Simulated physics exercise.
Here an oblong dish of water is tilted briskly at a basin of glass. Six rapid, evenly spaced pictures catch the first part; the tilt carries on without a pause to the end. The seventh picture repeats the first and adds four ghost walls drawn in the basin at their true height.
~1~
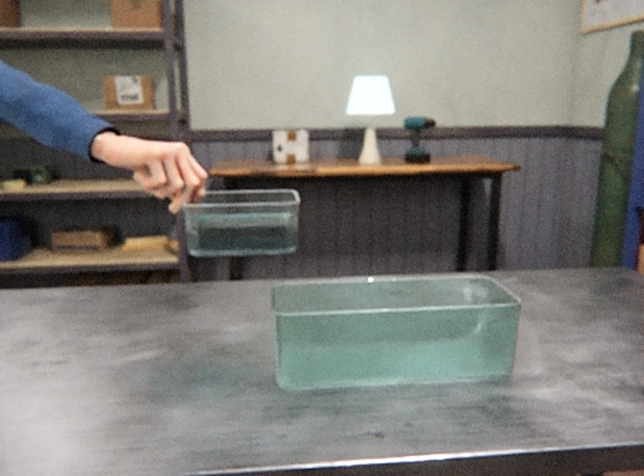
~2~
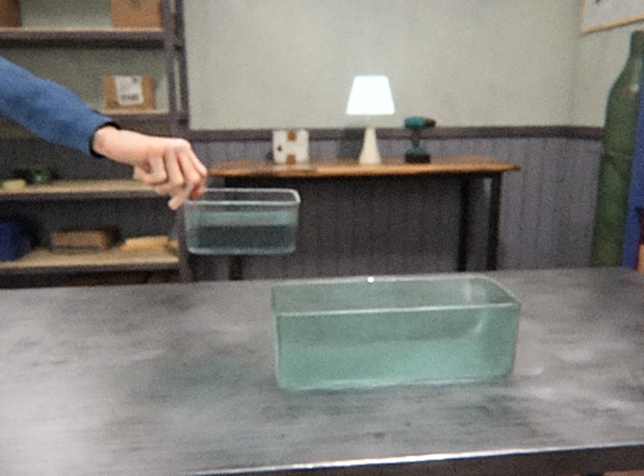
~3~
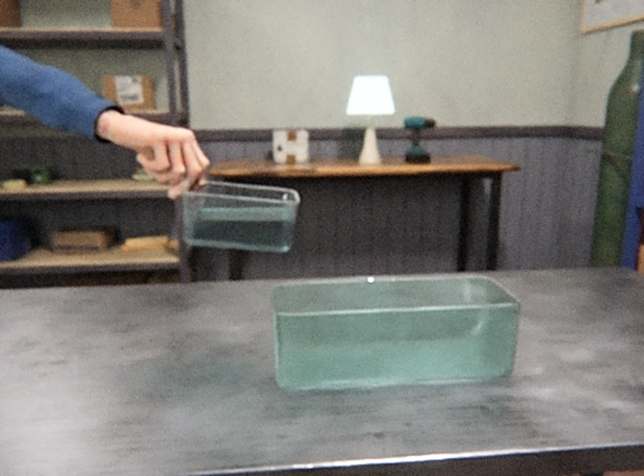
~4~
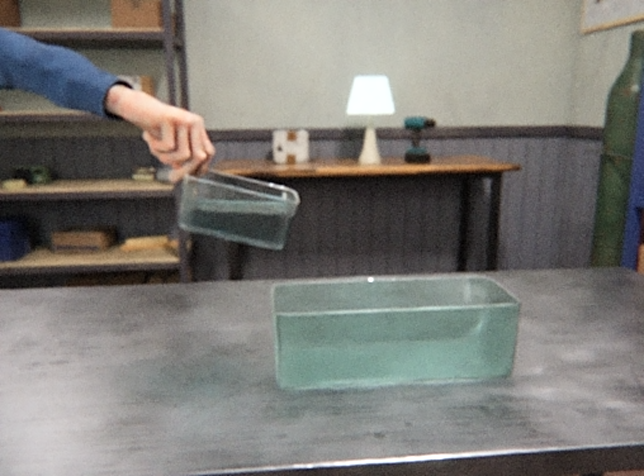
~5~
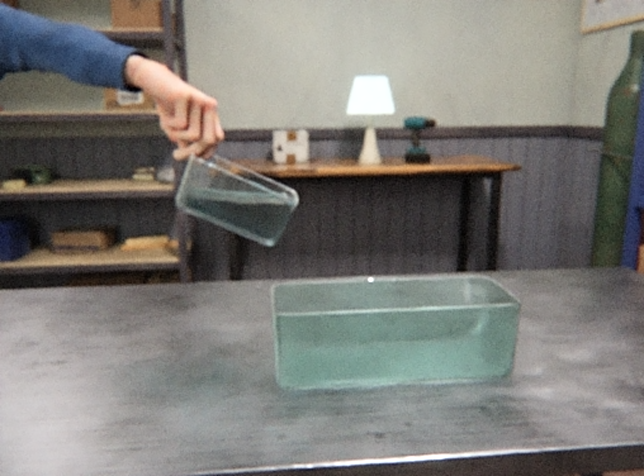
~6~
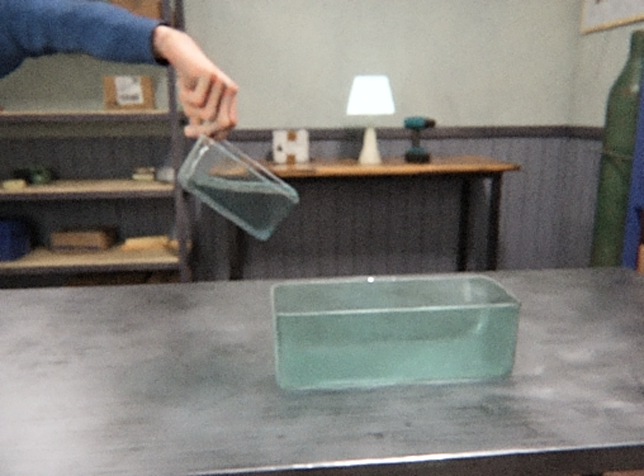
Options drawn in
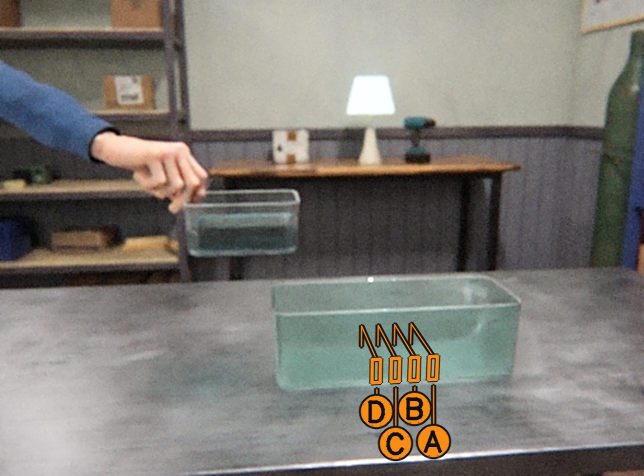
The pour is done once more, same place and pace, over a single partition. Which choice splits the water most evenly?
The answer is slot D.
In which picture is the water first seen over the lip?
Picture 6.
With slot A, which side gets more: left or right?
The left one.
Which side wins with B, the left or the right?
The left side.
In orange, A at (433, 385); B at (414, 386); C at (395, 387); D at (376, 389).
With A, about 87 % ends left of the wall and 10 % right of it; 3 % is lost outside.
With B, about 88 % ends left of the wall and 9 % right of it; 3 % is lost outside.
With C, about 85 % ends left of the wall and 11 % right of it; 4 % is lost outside.
With D, about 48 % ends left of the wall and 49 % right of it; 3 % is lost outside.
